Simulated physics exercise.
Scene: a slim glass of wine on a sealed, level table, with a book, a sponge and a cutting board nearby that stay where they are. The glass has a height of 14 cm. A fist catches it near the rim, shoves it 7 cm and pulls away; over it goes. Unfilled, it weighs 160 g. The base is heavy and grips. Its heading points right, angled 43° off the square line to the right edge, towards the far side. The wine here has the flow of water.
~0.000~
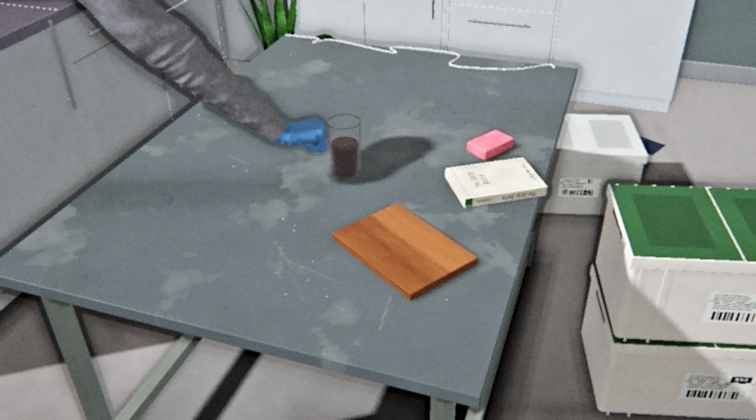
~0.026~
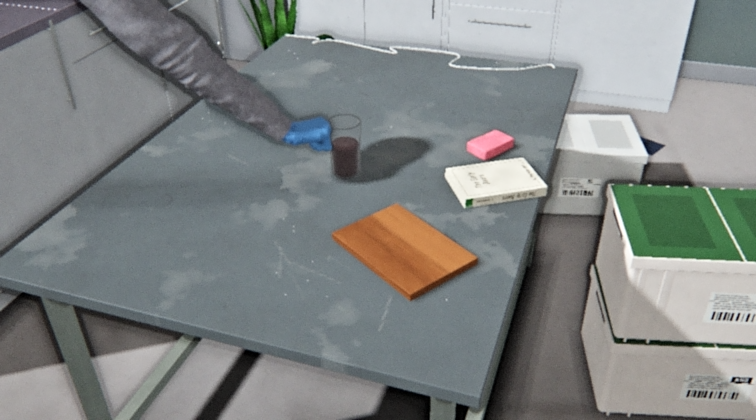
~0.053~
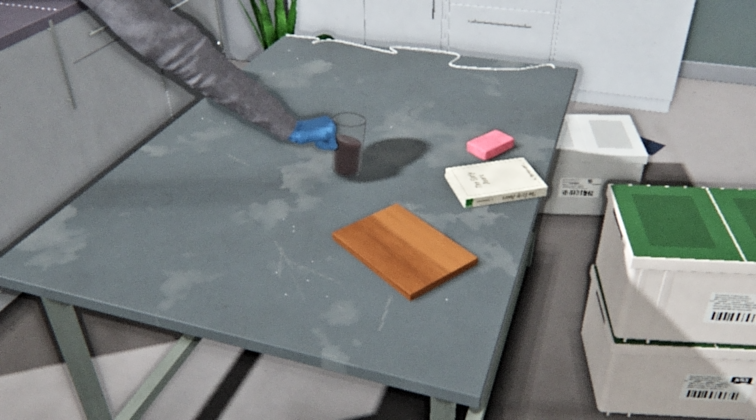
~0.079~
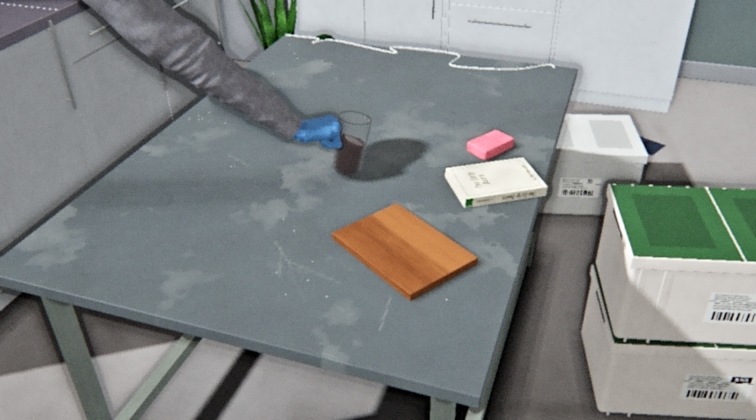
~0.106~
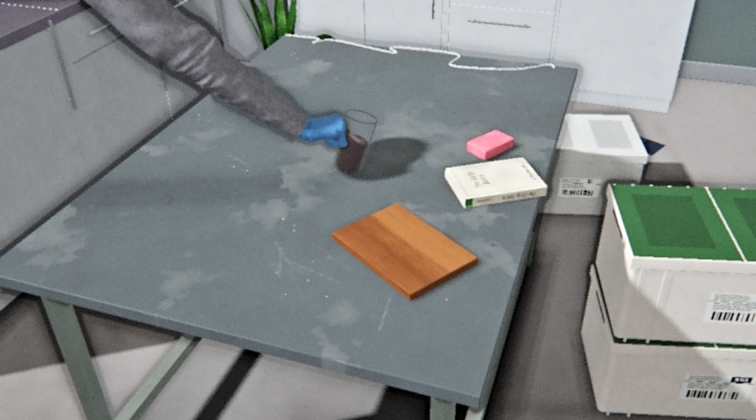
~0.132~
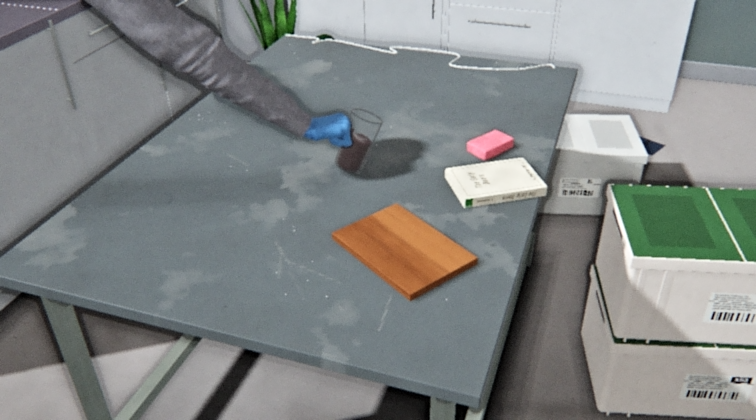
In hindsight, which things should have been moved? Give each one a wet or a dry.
Book: Wet; sponge: Wet; cutting board: Dry.
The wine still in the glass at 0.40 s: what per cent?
About 80 per cent.
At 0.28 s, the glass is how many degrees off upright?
It leans roughly 62° from upright.
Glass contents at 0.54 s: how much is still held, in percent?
Estimate: Around 40 in a hundred.
After 0.28 s the tilt is 63° and 100 per cent is in the glass, 0 has run off the table; wet so far, nothing.
After 0.40 s the tilt is 88° and 80 per cent is in the glass, 0 has run off the table; wet so far, nothing.
After 0.54 s the tilt is 88° and 41 per cent is in the glass, 0 has run off the table; wet so far, book, sponge.
After 0.78 s the tilt is 88° and 22 per cent is in the glass, 1 has run off the table; wet so far, book, sponge.
In the end 7 per cent is in the glass, 21 has run off the table; wet so far, book, sponge.
